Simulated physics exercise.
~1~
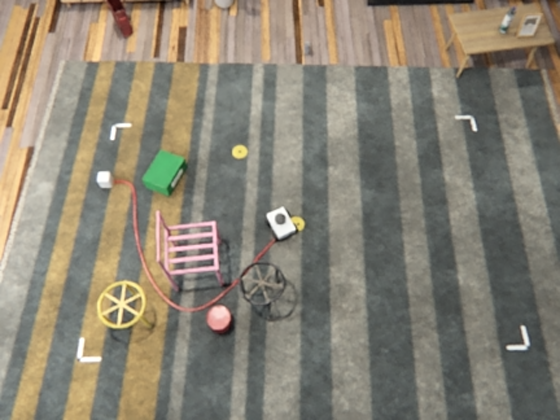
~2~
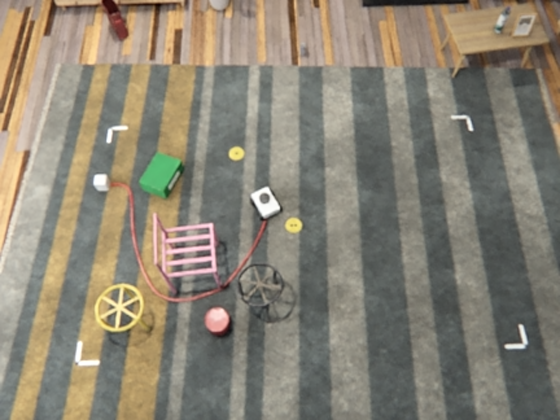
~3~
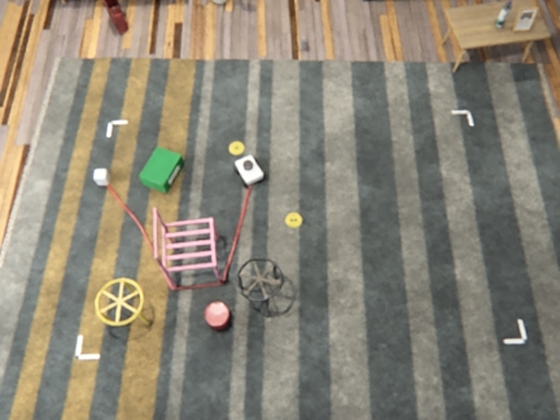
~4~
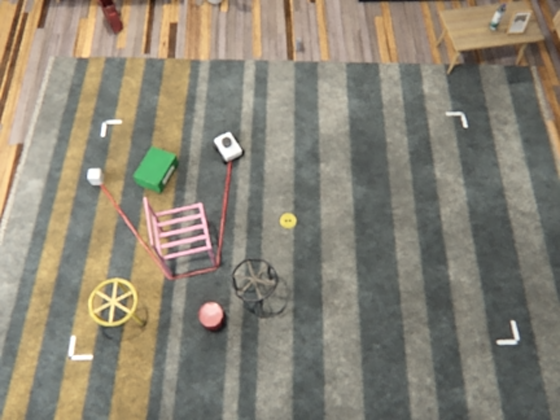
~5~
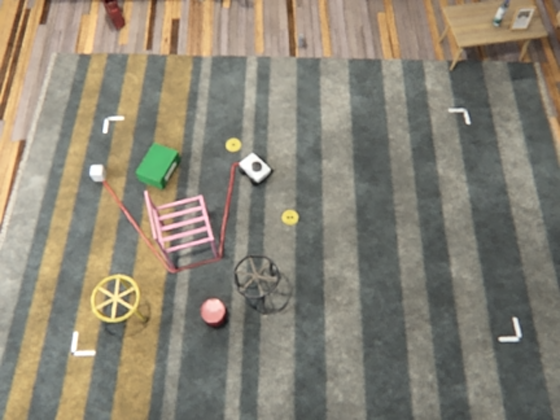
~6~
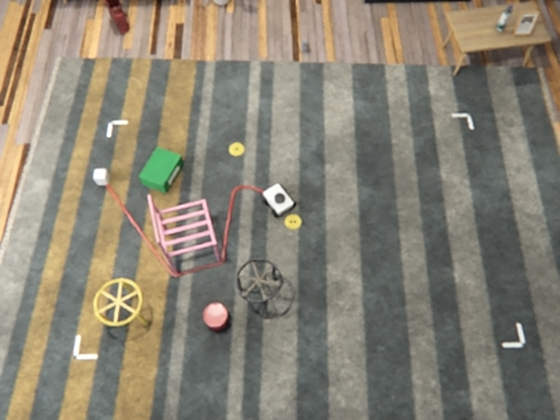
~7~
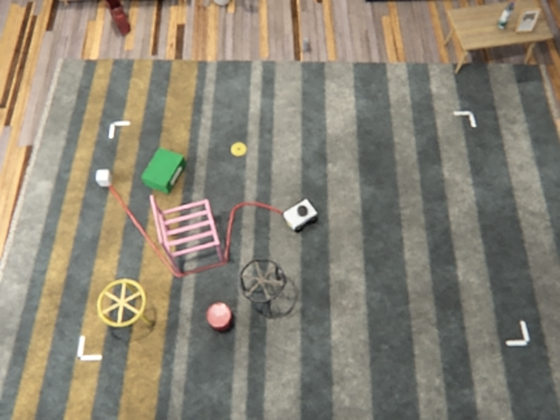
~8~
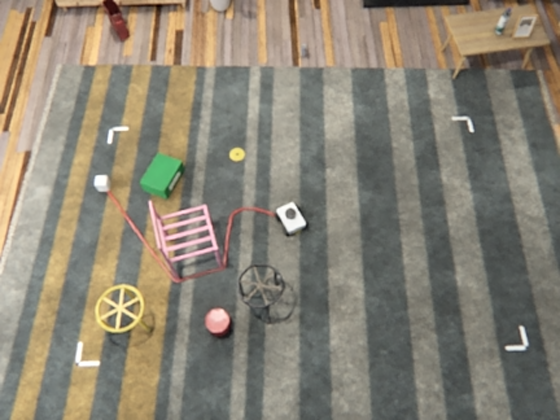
In the video, a small white cart on a red lead moves up and left across a striped rug, pulling the lead against a pink chair and shifting it slightly, then travels back down and right, stopping with the lead slack near the chair.
